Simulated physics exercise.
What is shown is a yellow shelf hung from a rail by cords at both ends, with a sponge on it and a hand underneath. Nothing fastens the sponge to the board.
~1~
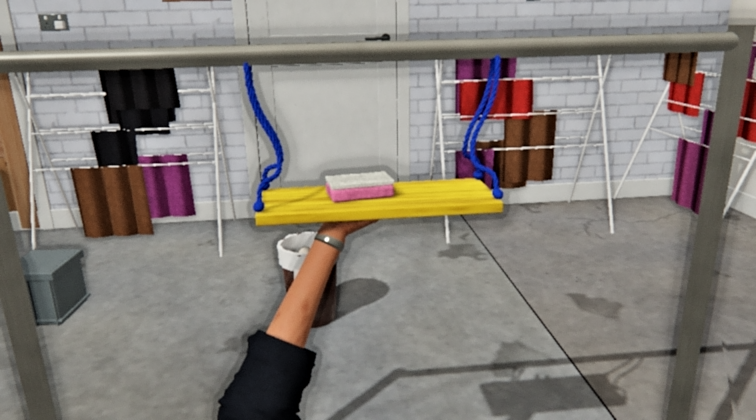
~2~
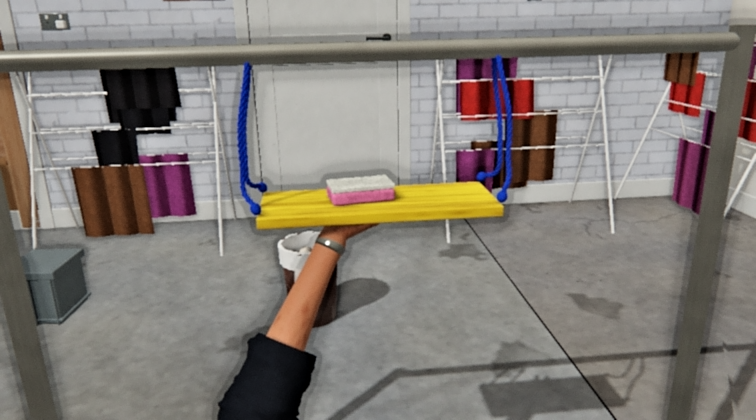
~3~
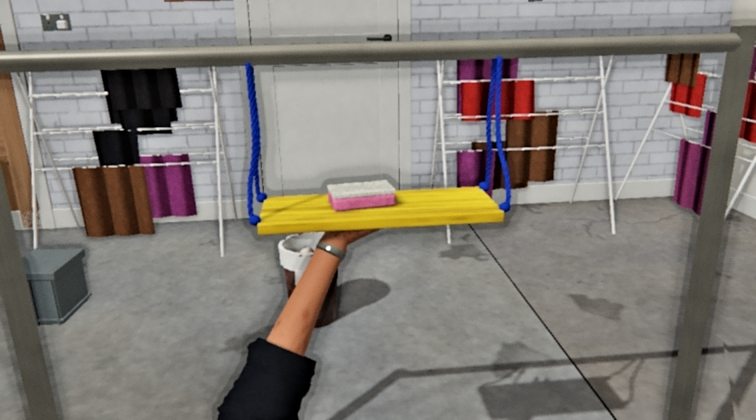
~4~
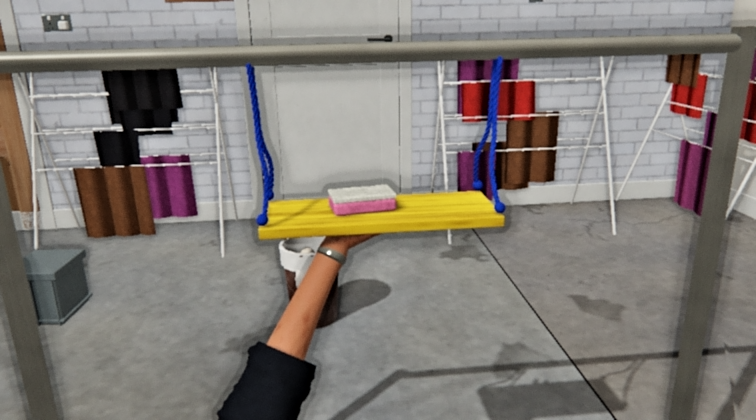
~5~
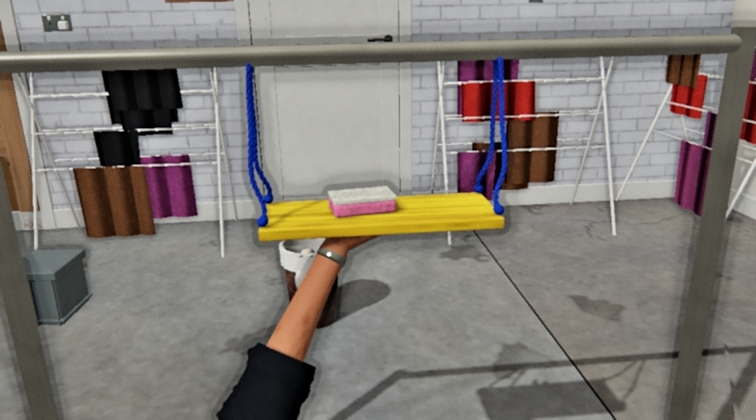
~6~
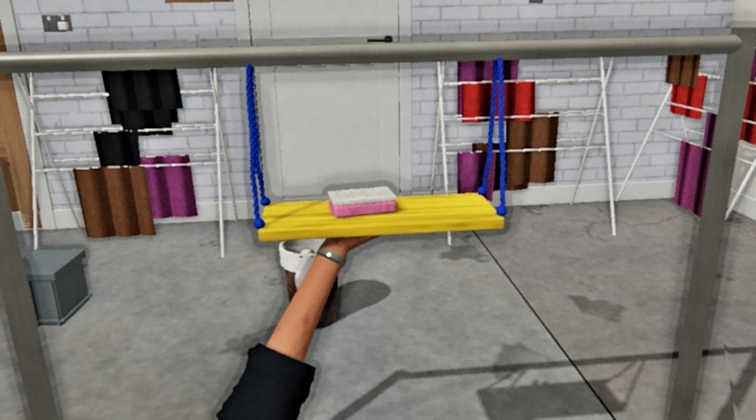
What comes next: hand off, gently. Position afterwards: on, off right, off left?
It stays resting there.
Then, 0.28 s after the last picture, board level; sponge on the board near (362, 205).
At rest, board level; sponge on the board near (362, 206). The sponge keeps its place.
